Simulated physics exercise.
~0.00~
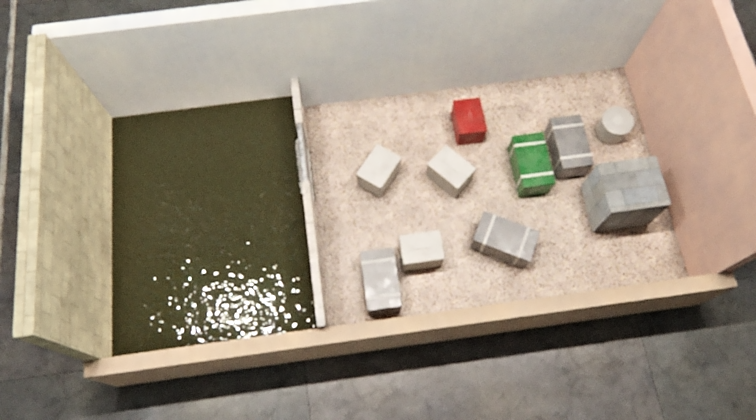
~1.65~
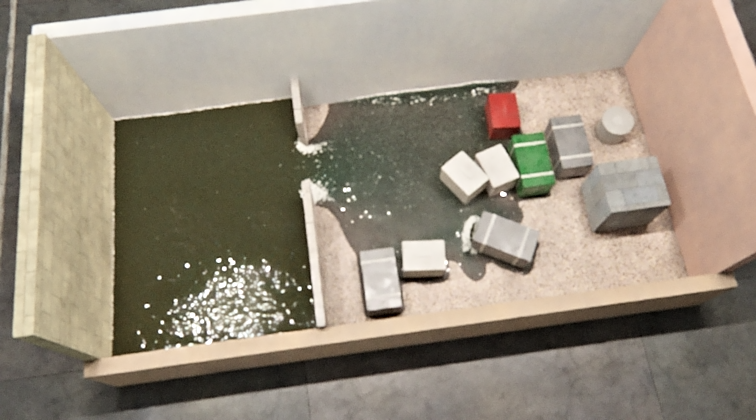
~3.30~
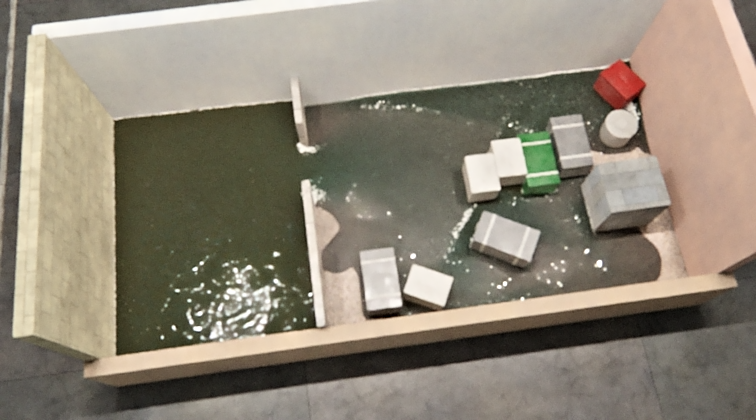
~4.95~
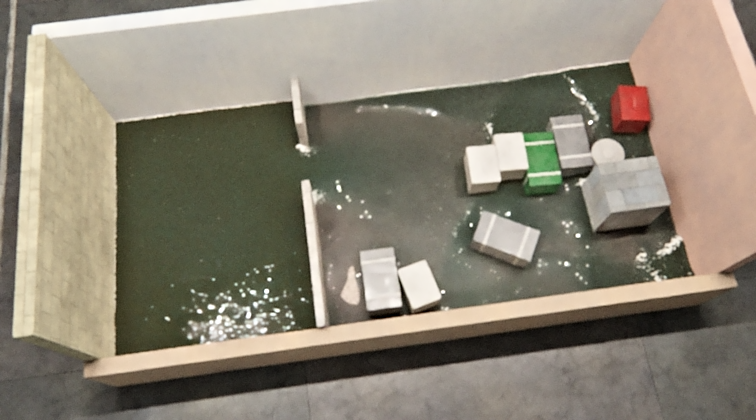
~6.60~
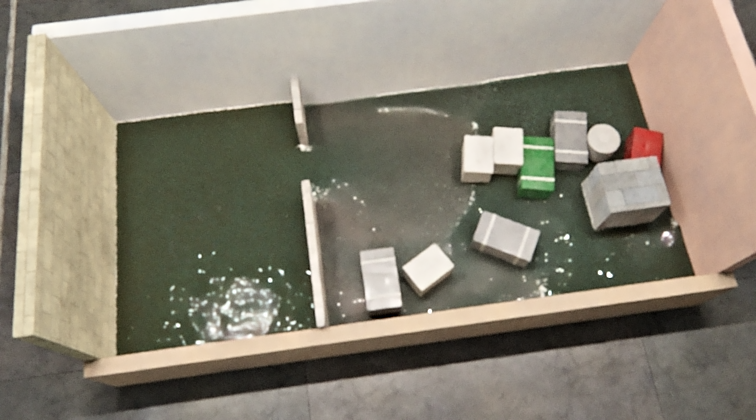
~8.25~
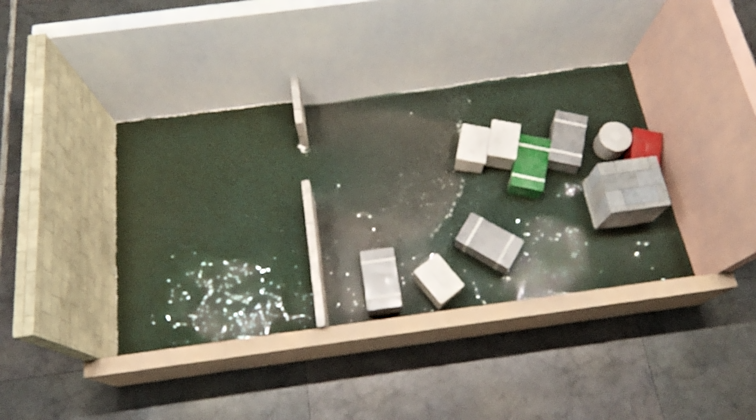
Two adjoining rooms with dark water bursting through the doorway, sweeping a red box to the right wall and shifting pale boxes.
